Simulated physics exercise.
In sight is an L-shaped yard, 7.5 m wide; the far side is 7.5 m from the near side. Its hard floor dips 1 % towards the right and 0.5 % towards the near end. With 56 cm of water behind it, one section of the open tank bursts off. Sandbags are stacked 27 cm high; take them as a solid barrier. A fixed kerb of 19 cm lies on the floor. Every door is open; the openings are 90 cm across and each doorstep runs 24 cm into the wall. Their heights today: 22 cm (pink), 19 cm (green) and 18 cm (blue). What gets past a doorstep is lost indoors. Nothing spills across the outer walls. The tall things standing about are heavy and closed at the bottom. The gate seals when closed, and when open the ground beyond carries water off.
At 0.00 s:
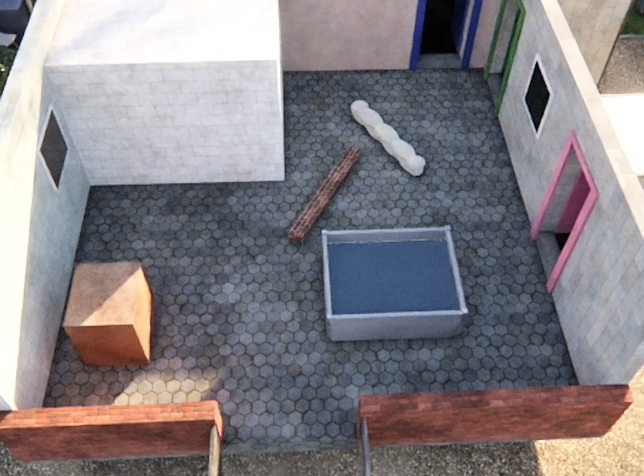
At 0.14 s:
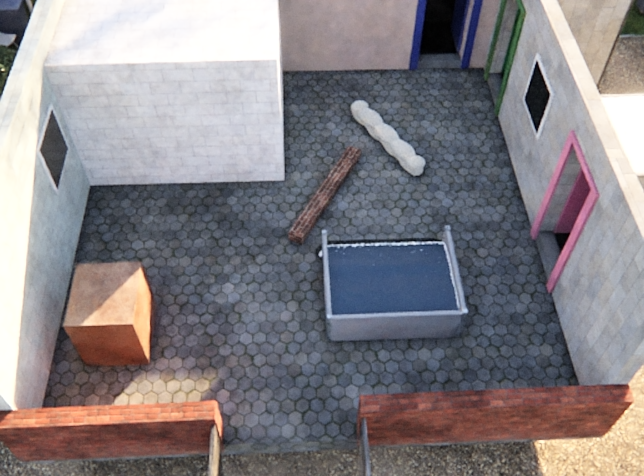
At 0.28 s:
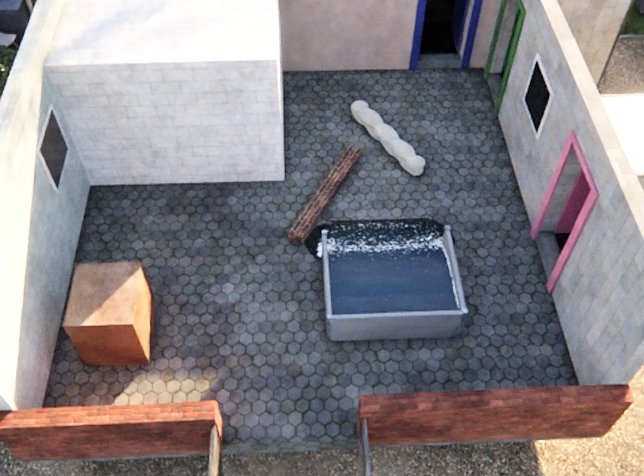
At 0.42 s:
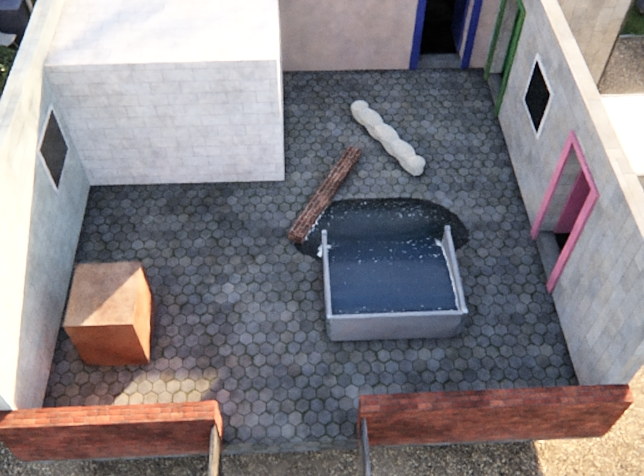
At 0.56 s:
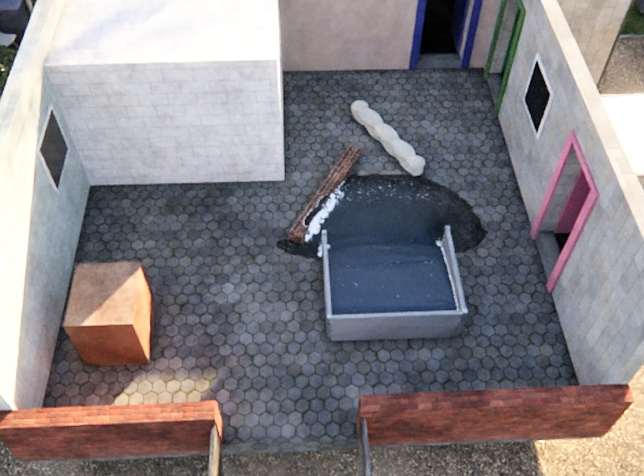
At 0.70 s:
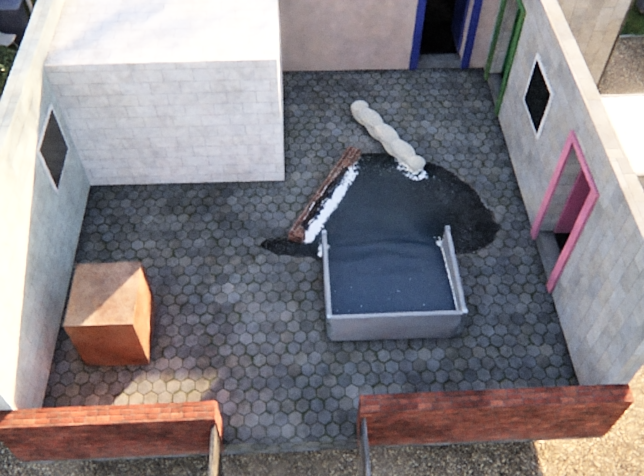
In a walled yard paved with hexagonal tiles, the far side of an open grey tank gives way and water pours out, spreading across the floor, foaming along a brick-coloured barrier, then reaching a pale, lumpy barrier behind it.
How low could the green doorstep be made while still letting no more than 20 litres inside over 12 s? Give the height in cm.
At least 7.5 cm or so.
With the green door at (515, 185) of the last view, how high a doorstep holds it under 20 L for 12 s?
About 12.0 cm.
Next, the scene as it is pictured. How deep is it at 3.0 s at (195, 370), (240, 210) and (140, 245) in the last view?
About 0, 0 and 0 cm.
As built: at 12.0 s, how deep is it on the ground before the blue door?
Roughly 4.5 cm deep.
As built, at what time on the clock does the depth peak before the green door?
Near 5.5 s.
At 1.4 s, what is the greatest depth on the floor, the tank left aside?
About 40 cm.
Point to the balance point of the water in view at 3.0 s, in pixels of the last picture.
Near (387, 179).
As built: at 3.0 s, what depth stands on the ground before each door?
Depths in cm: Pink 1, green 8, blue 8.
After 1.4 s water covers 20 % of the floor, deepest (40 cm) near (386, 155); it has not reached the green door.
After 3.0 s water covers 35 % of the floor, deepest (24 cm) near (285, 74); 8 cm at the green door, 0 litres in over its 19 cm doorstep.
After 12.0 s water covers 70 % of the floor, deepest (9 cm) near (554, 414); 5 cm at the green door, 0 litres in over its 19 cm doorstep.
At the green door as built, the water arrived by 2.0 s and peaked near 14 cm at 5.4 s.
Run again over the same 12 s with other heights there, 34 litres in over 6 cm, 12 litres over 8.5 cm. The limit of 20 litres is kept from about 7.5 cm up.
